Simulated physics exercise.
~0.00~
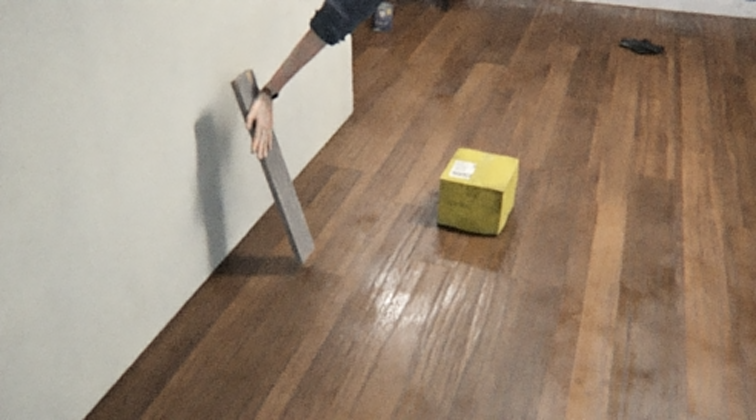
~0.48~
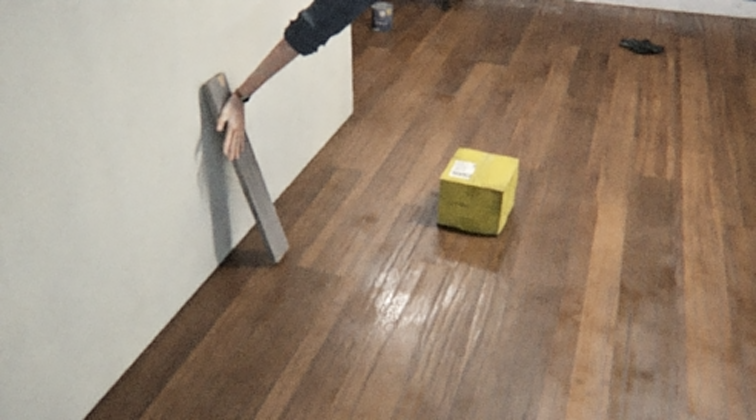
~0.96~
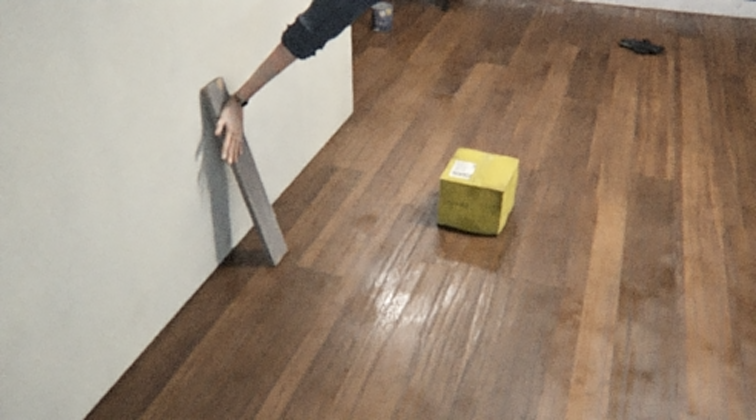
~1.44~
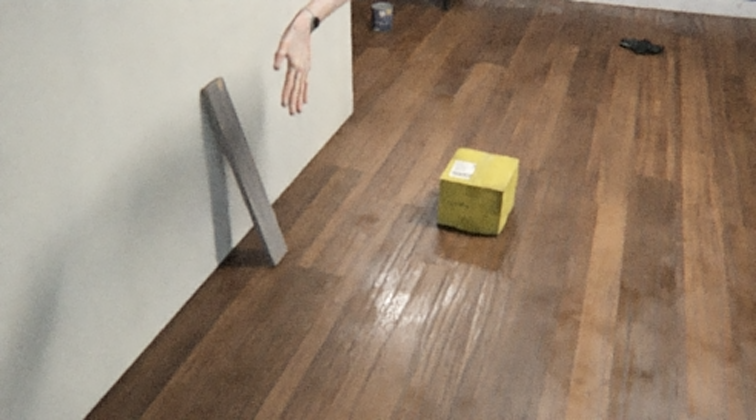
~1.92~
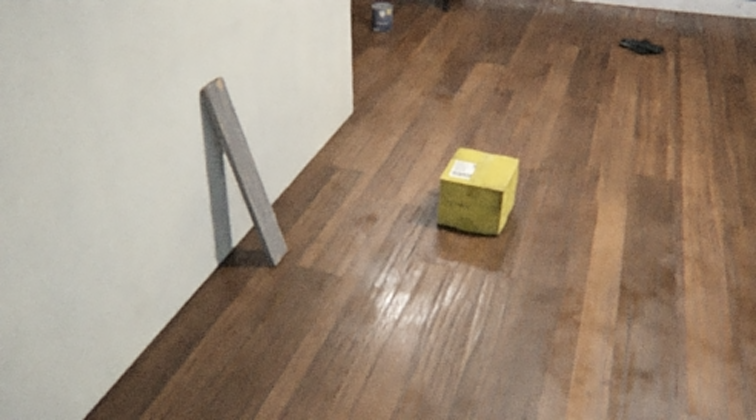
An arm in a dark sleeve reaches in from the top and holds a grey plank upright at a slant beside a pale bare wall, seen from above by a still camera. A yellow box with a white label sits on the brown wooden floor near the middle, and a small dark object lies far off at the upper right. The hand moves the plank a little to the left, so that its top rests against the wall. The hand then lets go and draws back out of view. The plank stays leaning on its own, and the box remains where it was.
